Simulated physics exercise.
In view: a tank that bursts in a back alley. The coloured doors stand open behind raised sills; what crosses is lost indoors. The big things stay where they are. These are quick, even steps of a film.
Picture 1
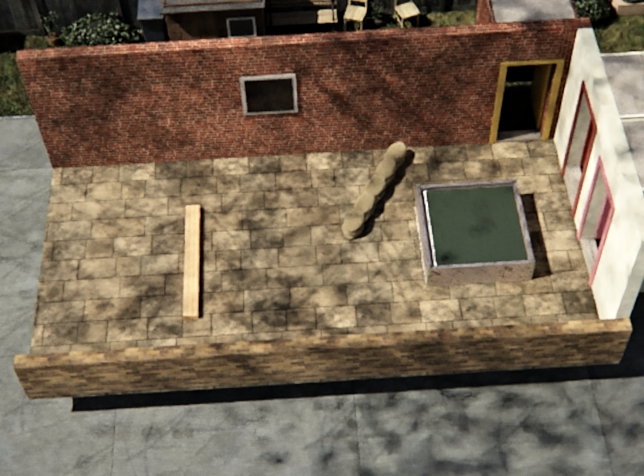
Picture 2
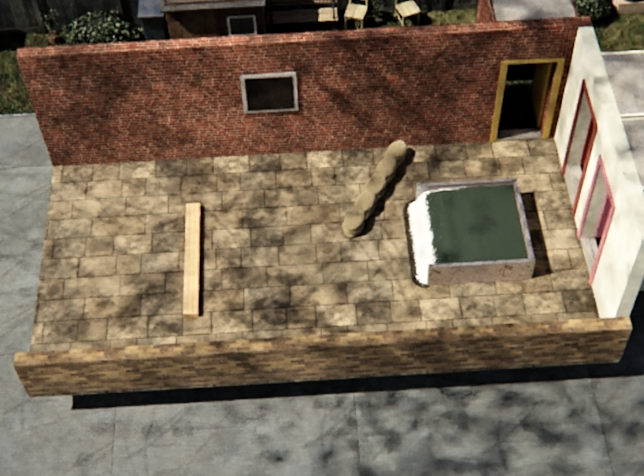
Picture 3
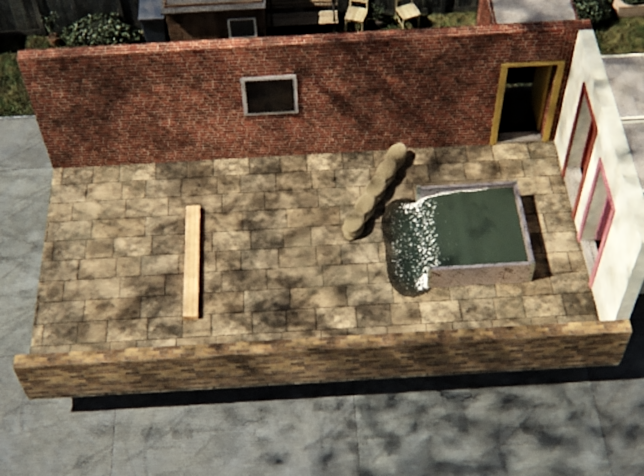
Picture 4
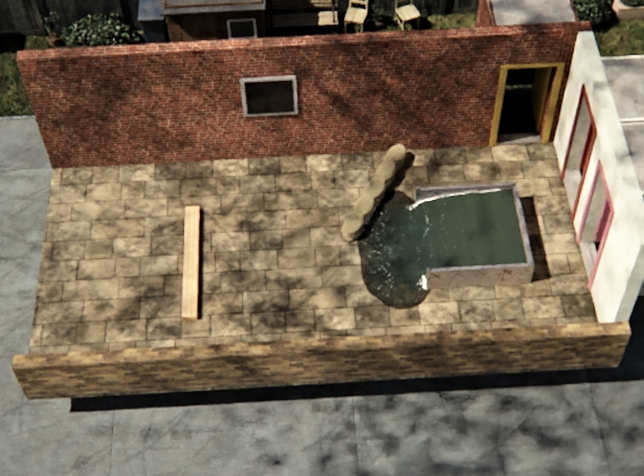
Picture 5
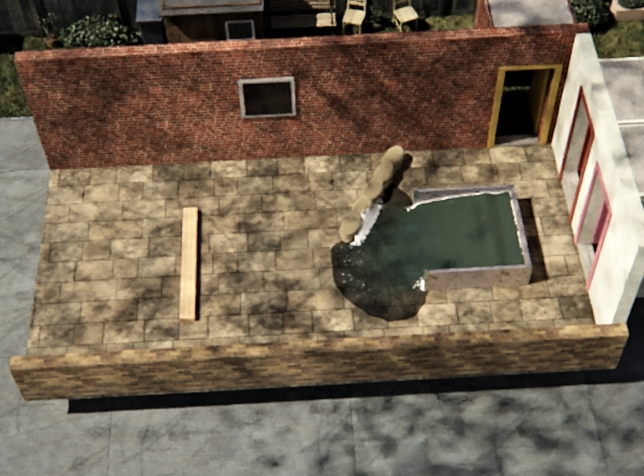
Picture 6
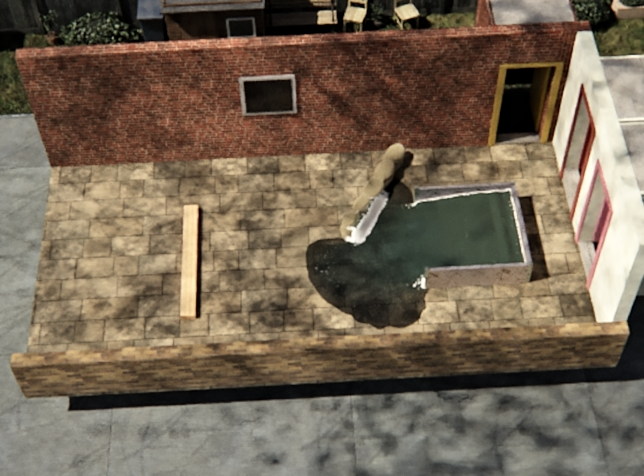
Dark green water pours from the left side of a square tank onto a walled stone-paved yard, foaming white at first, then spreads left across the paving as a widening pool, washing against a lumpy tan barrier.
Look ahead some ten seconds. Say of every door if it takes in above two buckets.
In the end: The pink door holds within the limit; the red door holds within the limit; the yellow door holds within the limit.
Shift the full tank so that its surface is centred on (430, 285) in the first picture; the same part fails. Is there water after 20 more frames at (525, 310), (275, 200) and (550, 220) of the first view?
One after the other: Not flooded, covered, dry.
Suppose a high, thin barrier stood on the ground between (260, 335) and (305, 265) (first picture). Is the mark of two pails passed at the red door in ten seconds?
In short: Red is under.
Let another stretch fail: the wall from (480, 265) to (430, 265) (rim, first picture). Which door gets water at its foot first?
It is the pink door.
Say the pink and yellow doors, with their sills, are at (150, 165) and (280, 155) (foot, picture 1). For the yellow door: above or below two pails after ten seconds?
Then: Yellow takes less.
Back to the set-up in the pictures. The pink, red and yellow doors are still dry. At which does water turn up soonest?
The one in yellow.
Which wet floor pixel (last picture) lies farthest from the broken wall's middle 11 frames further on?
Around (169, 341).
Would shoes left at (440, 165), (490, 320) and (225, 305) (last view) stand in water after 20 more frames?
One after the other: Wet, clear, under water.
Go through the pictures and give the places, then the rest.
The tank at (474, 226) is whole and still, in the first frame.
The front is at (423, 284), out from the gap at (425, 238), in the second frame.
Water pours out at (425, 241) and has run to (410, 293), in the third frame.
Water pours out at (424, 243) and has run to (384, 197), in the fourth frame.
The front is at (344, 288), out from the gap at (422, 244), in the fifth frame.
The front is at (313, 270), out from the gap at (422, 242), in the sixth frame.
A moment on, water covers 20 % of the floor; the pink door not reached, the red door not reached, the yellow door not reached.
Next, water covers 30 % of the floor; the pink door not reached, the red door not reached, the yellow door not reached.
Then, water covers 40 % of the floor; the pink door not reached, the red door not reached, the yellow door wet at the sill, nothing in.
Later, water covers 60 % of the floor; the pink door wet at the sill, nothing in, the red door wet at the sill, nothing in, the yellow door under two buckets in.
In the end, water covers 75 % of the floor; the pink door wet at the sill, nothing in, the red door wet at the sill, nothing in, the yellow door under two buckets in.
